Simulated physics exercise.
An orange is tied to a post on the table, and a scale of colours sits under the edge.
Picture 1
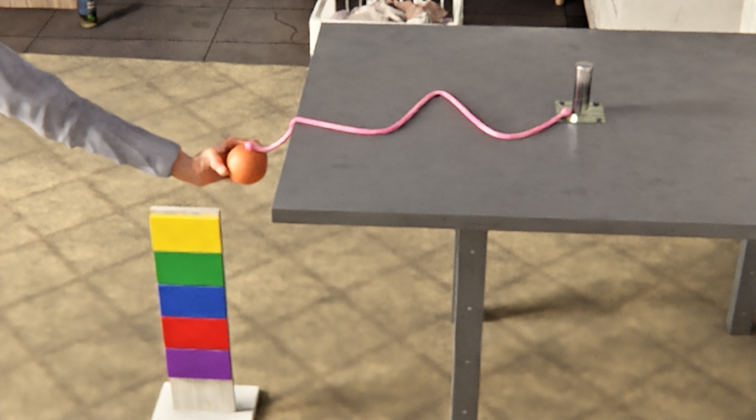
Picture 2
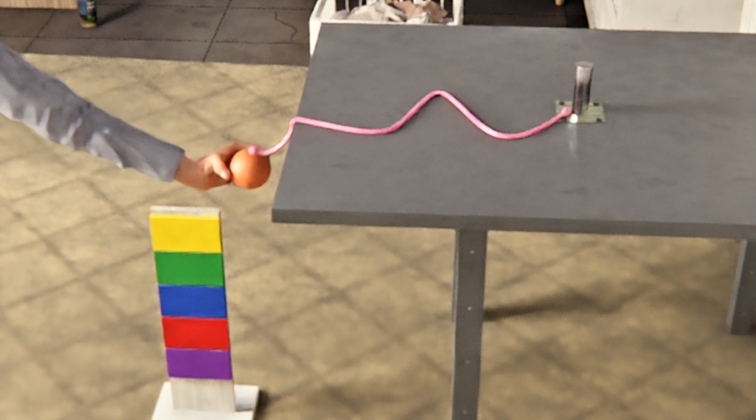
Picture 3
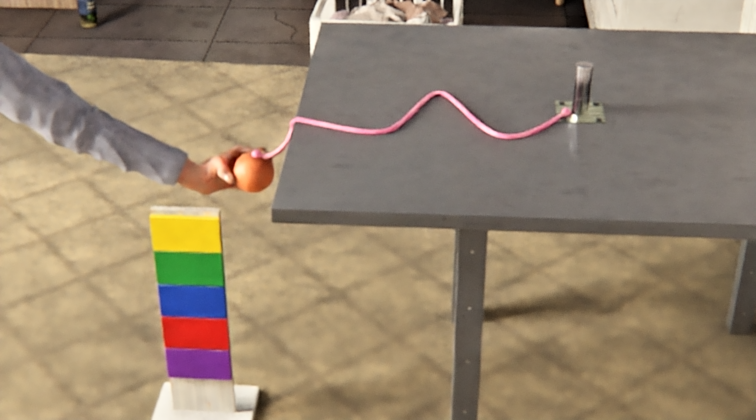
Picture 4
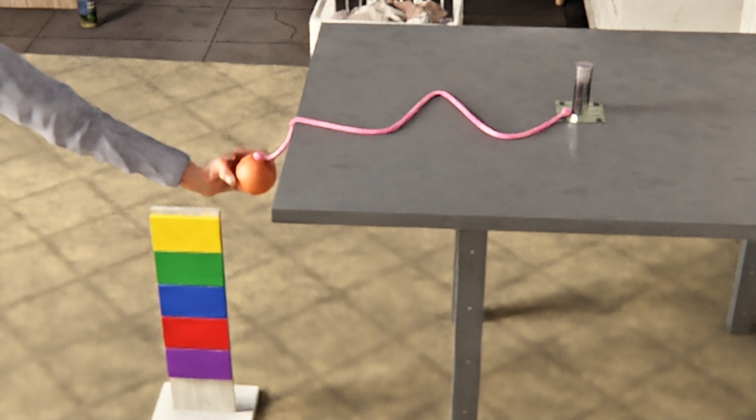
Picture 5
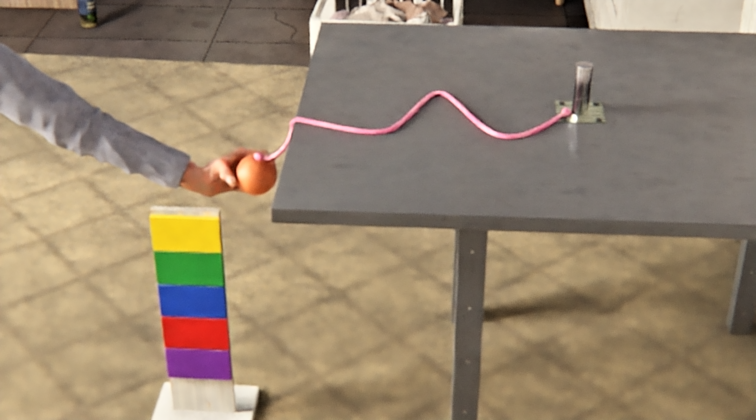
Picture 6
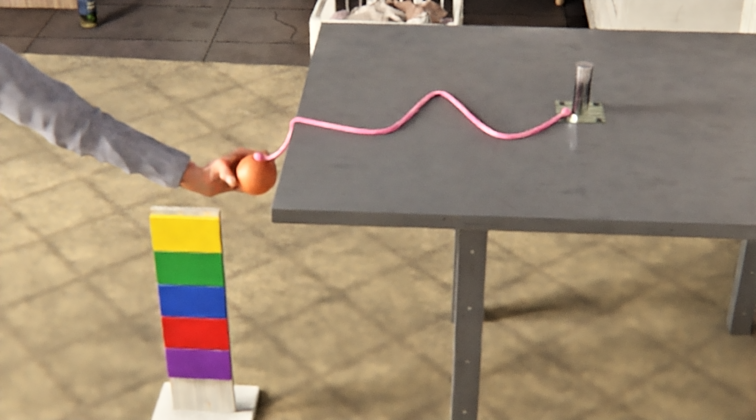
A hand in a grey sleeve reaches in from the left beside a dark grey table in a room with a tan tiled floor, seen from slightly above. It holds an orange tied to a wavy pink cord running across the tabletop to a short metal post, above an upright scale of yellow, green, blue, red and purple. The hand shifts the orange slightly right and down, then stays nearly motionless, while the camera remains still.
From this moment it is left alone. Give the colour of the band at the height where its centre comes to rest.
The band is blue.
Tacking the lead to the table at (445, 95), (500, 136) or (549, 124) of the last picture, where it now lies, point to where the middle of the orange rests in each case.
The three spots are (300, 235), (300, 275) and (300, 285), in that order.
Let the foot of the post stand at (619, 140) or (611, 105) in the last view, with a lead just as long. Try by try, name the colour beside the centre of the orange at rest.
First try: Green; second try: Green.
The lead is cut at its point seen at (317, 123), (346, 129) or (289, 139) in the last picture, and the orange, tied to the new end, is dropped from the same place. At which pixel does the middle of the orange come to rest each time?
Try by try, the places come out as (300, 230), (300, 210) and (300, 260).
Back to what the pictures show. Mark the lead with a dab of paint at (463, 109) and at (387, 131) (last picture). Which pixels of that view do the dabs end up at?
In that view they reach (406, 113) and (296, 148).
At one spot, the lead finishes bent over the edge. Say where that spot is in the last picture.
Roughly (406, 119).
Early on, orange near (288, 287); level with blue.
Midway, orange near (311, 296); level with blue.
Finally, orange near (302, 298); level with blue. At blue.
